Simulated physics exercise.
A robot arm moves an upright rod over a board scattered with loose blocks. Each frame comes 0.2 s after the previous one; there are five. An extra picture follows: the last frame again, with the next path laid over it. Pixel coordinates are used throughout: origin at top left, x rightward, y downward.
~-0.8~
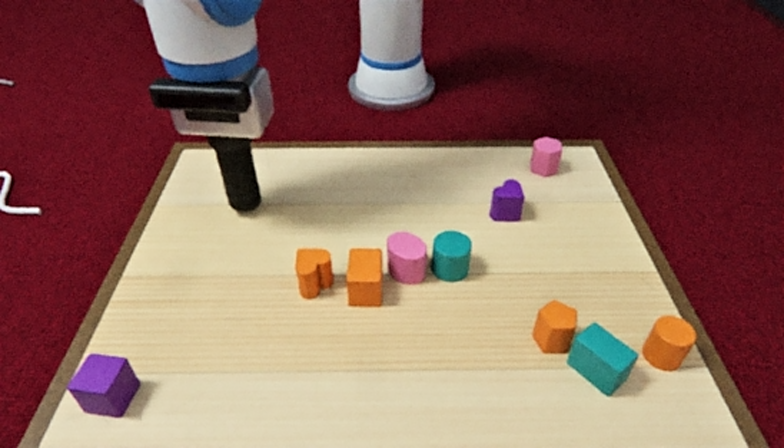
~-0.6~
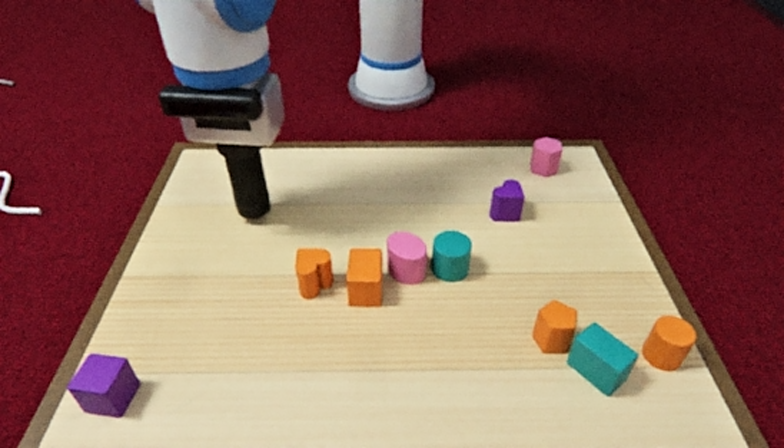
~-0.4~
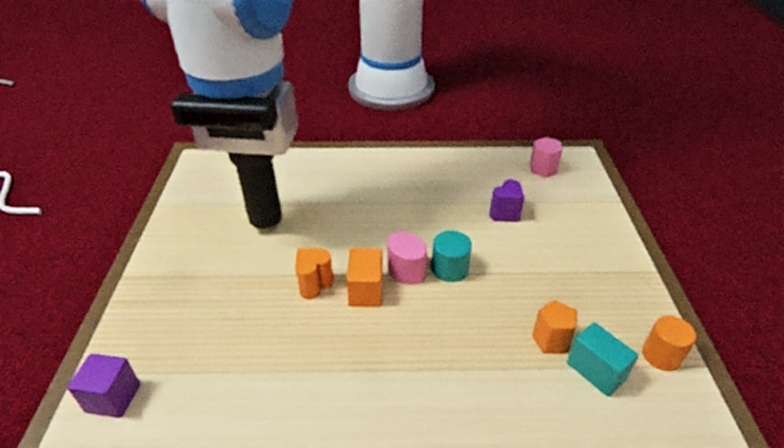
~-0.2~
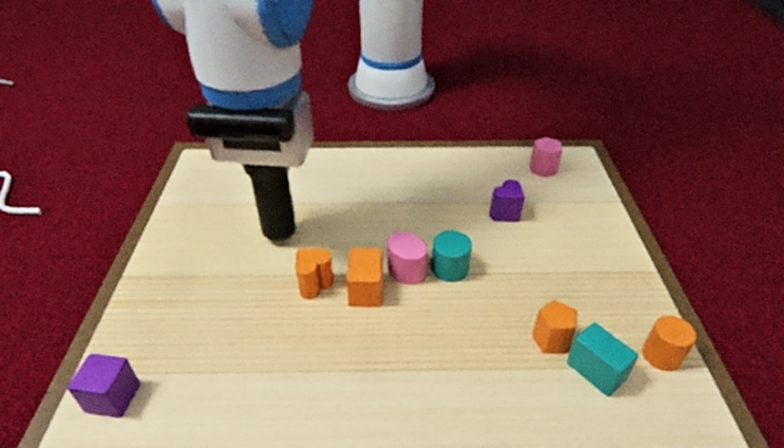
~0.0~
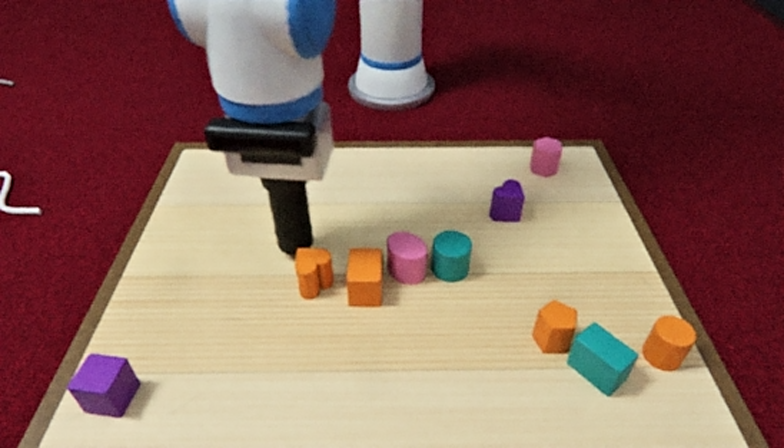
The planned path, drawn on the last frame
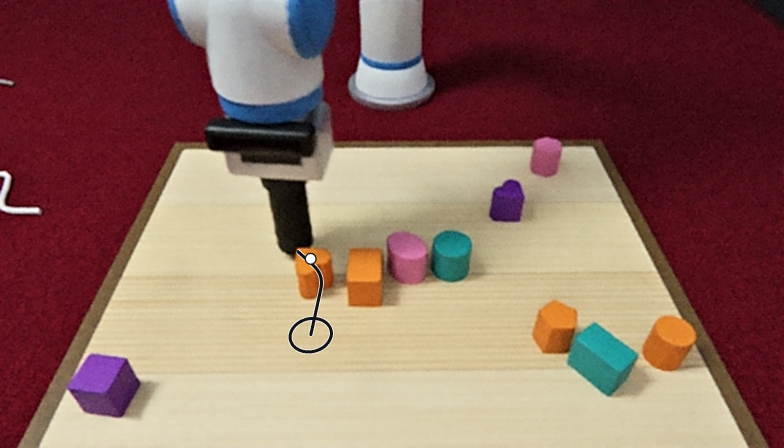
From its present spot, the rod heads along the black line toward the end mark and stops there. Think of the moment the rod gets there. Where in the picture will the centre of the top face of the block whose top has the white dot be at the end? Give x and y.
Its top middle is near (317, 339).
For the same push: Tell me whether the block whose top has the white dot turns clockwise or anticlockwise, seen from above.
Top view: Counterclockwise.
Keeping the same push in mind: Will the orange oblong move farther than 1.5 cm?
Final answer: No.
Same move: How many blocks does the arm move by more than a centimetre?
My guess is one.
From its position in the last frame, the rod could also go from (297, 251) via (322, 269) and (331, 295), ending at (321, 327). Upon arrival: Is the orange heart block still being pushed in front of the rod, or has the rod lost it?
Ahead of the rod.
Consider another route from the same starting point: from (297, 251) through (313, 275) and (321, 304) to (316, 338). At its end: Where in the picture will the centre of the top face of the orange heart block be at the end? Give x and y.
At the end it should sit near (340, 332).
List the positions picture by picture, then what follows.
Lower end of the rod (245, 202), tops of blocks, orange heart block (311, 259), orange oblong (365, 264), in the first frame.
Rod (254, 209), blocks as before, in the second frame.
Rod (266, 219), blocks as before, in the third frame.
Rod (279, 230), blocks as before, in the fourth frame.
Rod (296, 244), orange heart block (311, 259), orange oblong (365, 264), in the fifth frame.
The drawn path runs from (297, 251) through (318, 272) and (318, 301) to (311, 335); the dot is on the orange heart block.
The first path, step by step. One third of the way, rod (318, 265); orange heart block (316, 270).
Two thirds of the way, rod (317, 295); orange heart block (319, 303), turned 20° anticlockwise.
At the end, rod (310, 328); orange heart block (317, 339), turned 35° anticlockwise; orange oblong not moved.
